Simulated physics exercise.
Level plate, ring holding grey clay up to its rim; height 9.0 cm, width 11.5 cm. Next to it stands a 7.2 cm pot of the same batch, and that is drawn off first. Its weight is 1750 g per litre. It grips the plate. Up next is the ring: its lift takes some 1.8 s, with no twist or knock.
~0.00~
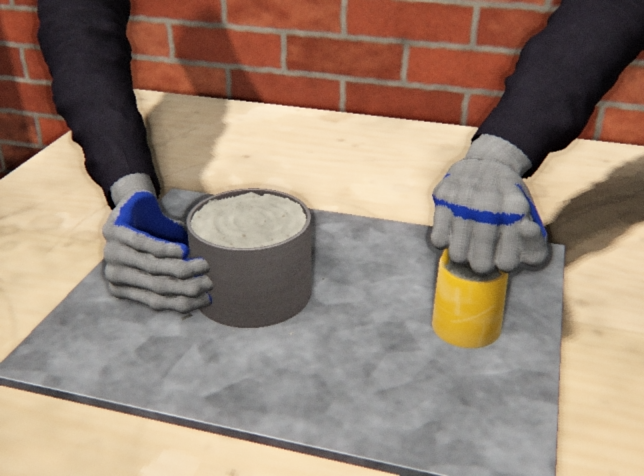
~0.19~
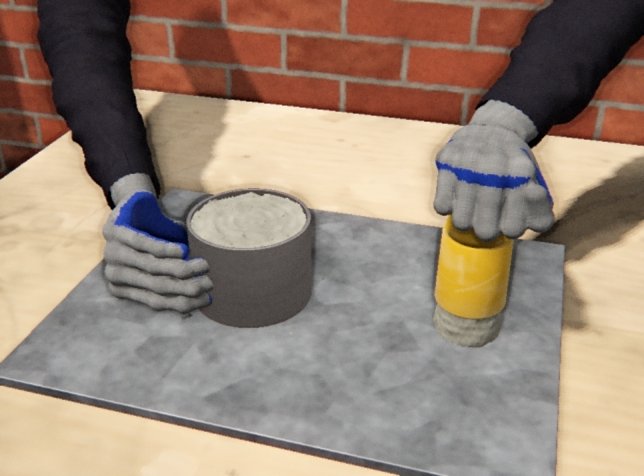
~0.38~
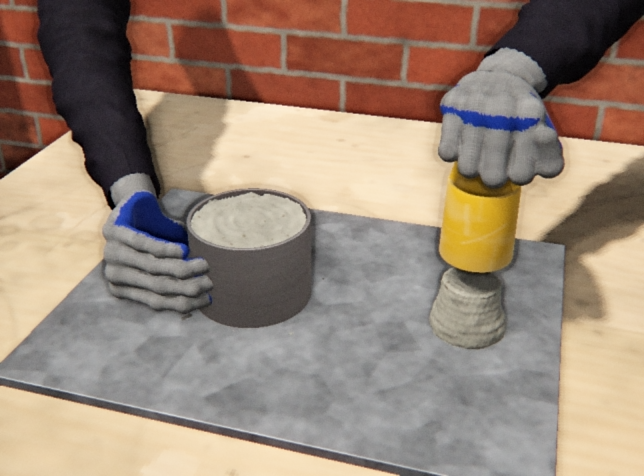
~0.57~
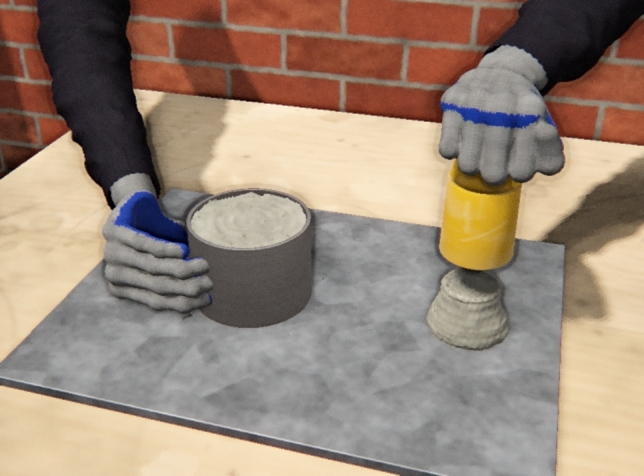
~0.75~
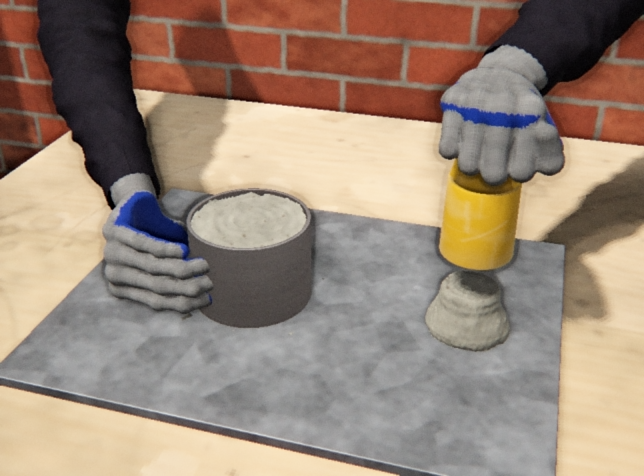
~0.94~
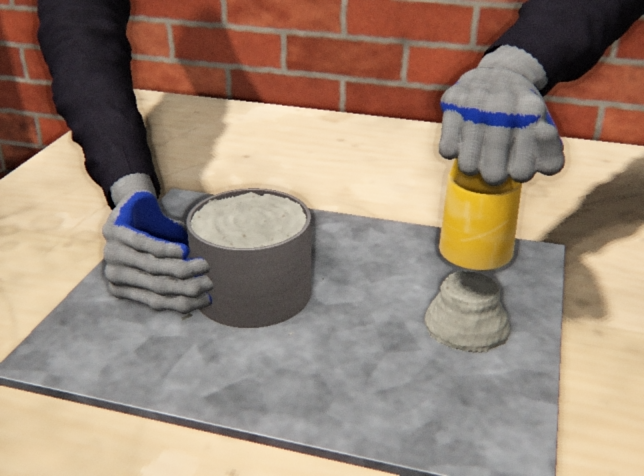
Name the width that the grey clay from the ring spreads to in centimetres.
It comes to about 16.9 cm.
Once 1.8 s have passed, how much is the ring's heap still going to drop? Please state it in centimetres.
About 1.0 cm more.
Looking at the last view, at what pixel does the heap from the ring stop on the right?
Around (333, 294).
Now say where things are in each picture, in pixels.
The first frame shows middle of the pot's mouth at (474, 267), still down; middle of the ring's top at (249, 219), not yet moved.
The second frame shows middle of the pot's mouth at (478, 235), raised 3.5 cm; middle of the ring's top at (249, 219), not yet moved.
The third frame shows middle of the pot's mouth at (484, 185), raised 8.7 cm; the pot's heap 5.8 cm high and 7.4 cm wide, top at (472, 283); middle of the ring's top at (249, 219), not yet moved.
The fourth frame shows middle of the pot's mouth at (485, 182), raised 9.0 cm; the pot's heap 5.4 cm high and 7.9 cm wide, top at (471, 286); middle of the ring's top at (249, 219), not yet moved.
The fifth frame shows middle of the pot's mouth at (485, 182), raised 9.0 cm; the pot's heap 5.2 cm high and 8.1 cm wide, top at (471, 288); middle of the ring's top at (249, 219), not yet moved.
The sixth frame shows middle of the pot's mouth at (485, 182), raised 9.0 cm; the pot's heap 5.1 cm high and 8.2 cm wide, top at (471, 289); middle of the ring's top at (249, 219), not yet moved.
After 1.4 s, the ring is up 2.2 cm; the grey clay has come down 0.2 cm to 8.8 cm and is 12 cm wide.
After 1.8 s, the ring is up 5.3 cm; the grey clay has come down 1.7 cm to 7.3 cm and is 15 cm wide.
After 2.3 s, the ring is up 9.2 cm; the grey clay has come down 2.7 cm to 6.3 cm and is 16 cm wide.
After 2.8 s, the ring is clear; the grey clay has come down 2.8 cm to 6.2 cm and is 17 cm wide.
After 3.7 s, at rest, the ring is clear; the grey clay has come down 2.9 cm to 6.1 cm and is 17 cm wide.
